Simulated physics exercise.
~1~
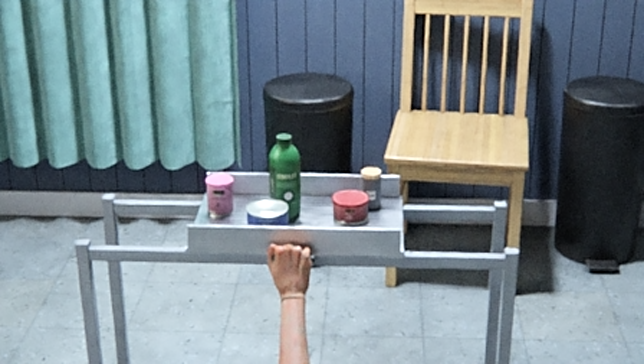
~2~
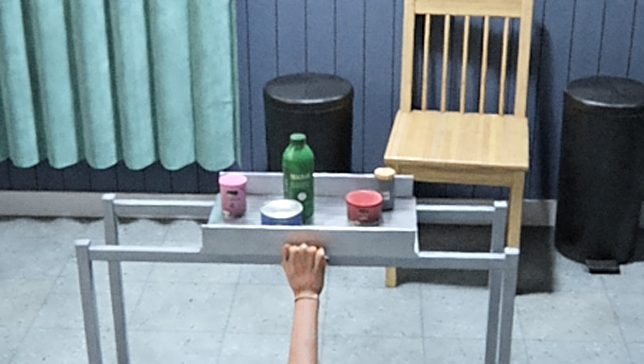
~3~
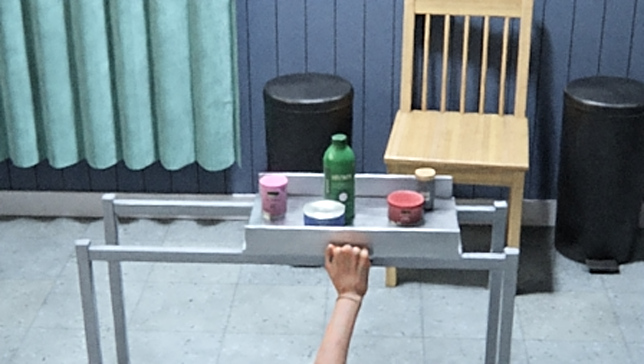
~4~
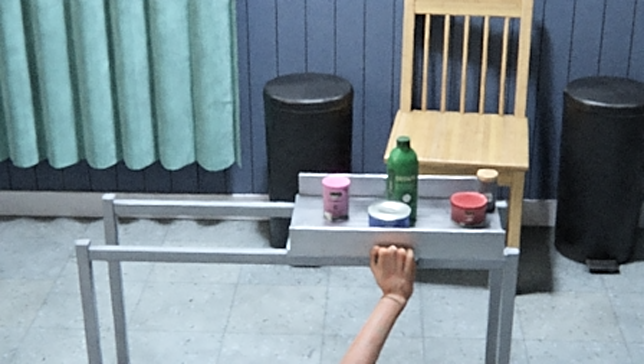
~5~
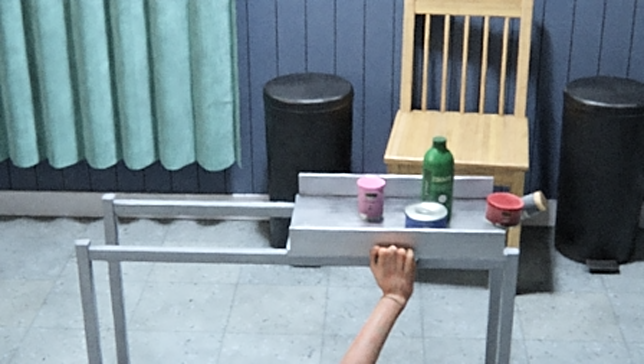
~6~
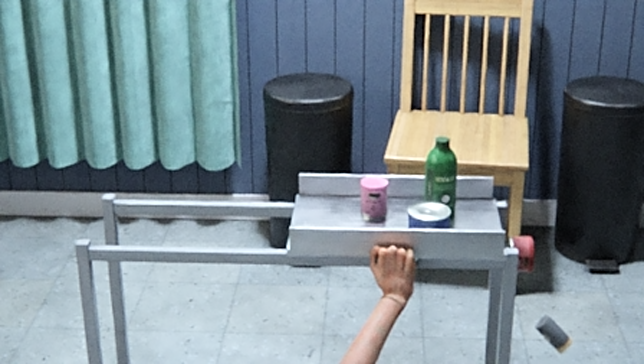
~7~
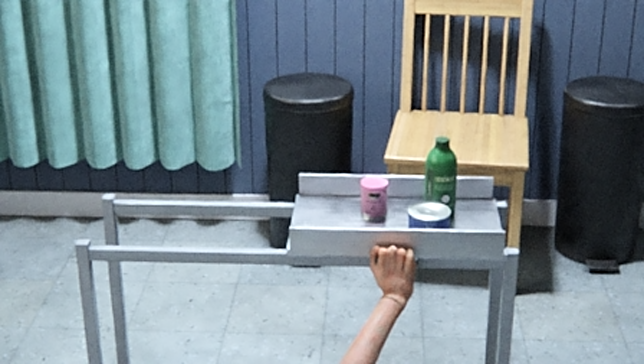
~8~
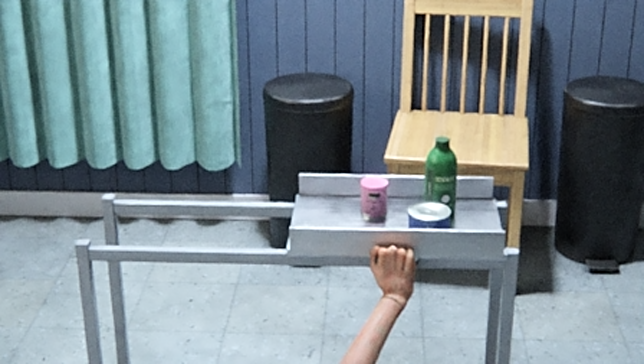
Hand sliding a loaded tray right until it stops, grey shaker and red tub tumbling off, bottle, pink tin and blue tub staying.
